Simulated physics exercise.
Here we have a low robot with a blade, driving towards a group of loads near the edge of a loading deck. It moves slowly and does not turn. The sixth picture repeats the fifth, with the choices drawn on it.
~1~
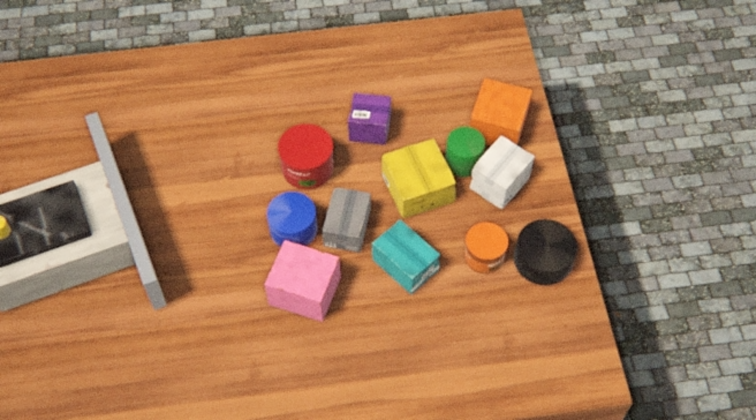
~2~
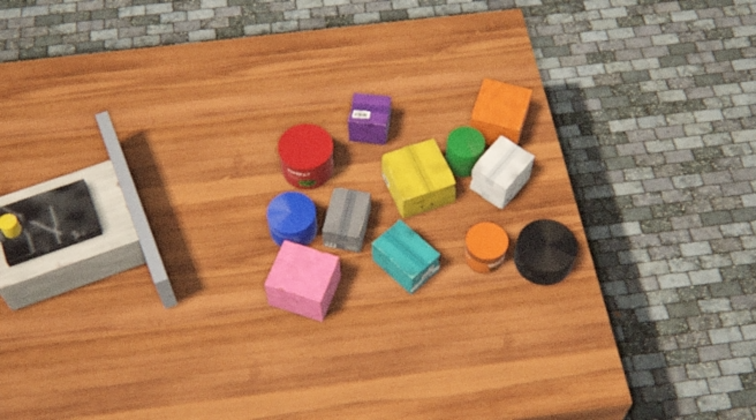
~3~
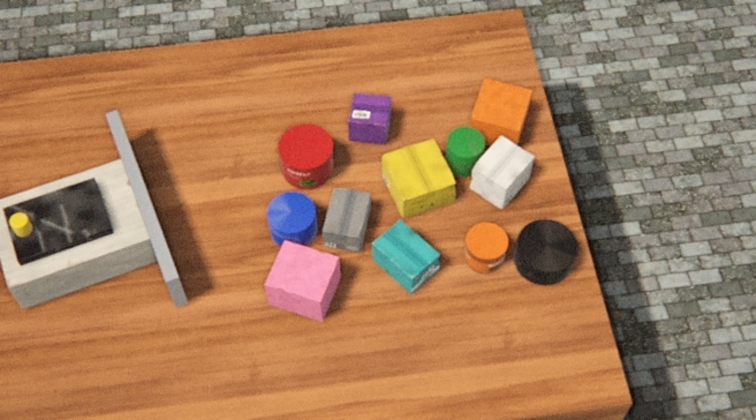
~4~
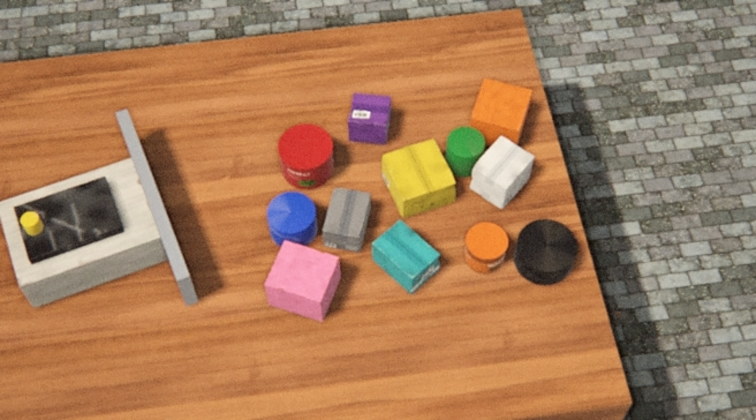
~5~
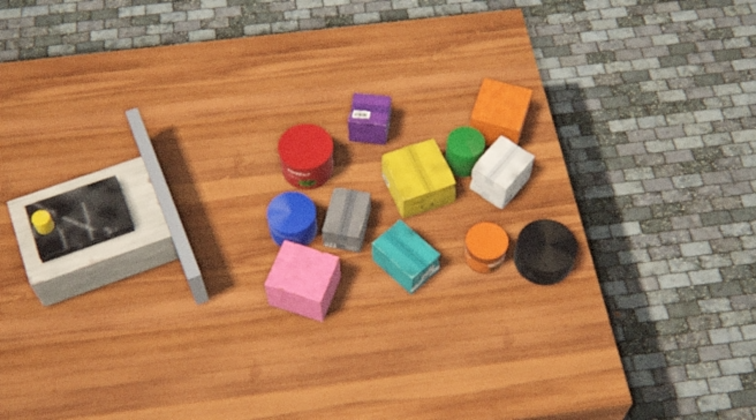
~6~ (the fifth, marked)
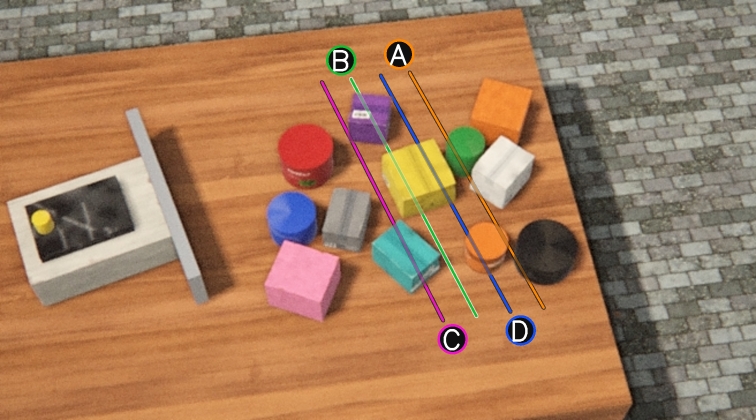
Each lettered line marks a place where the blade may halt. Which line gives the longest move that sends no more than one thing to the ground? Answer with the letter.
Stop at D.
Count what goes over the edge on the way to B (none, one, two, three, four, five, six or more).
The count is none.
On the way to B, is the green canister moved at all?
By then, yes.
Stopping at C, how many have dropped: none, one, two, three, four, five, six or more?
By then, none.
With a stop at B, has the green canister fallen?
No.
On the marked copy, A at (472, 182); B at (409, 189); C at (378, 193); D at (441, 185).
Taking D. A third of the way, robot (191, 203); pink crate (340, 281); blue canister (308, 216).
Two thirds of the way, robot (295, 191); orange crate (503, 112); white box (516, 170).
When it is over, robot (369, 182); white box over the edge; black canister (578, 248); one fallen.
As for the rest, A drops two; B is within the limit but short; C is within the limit but short.
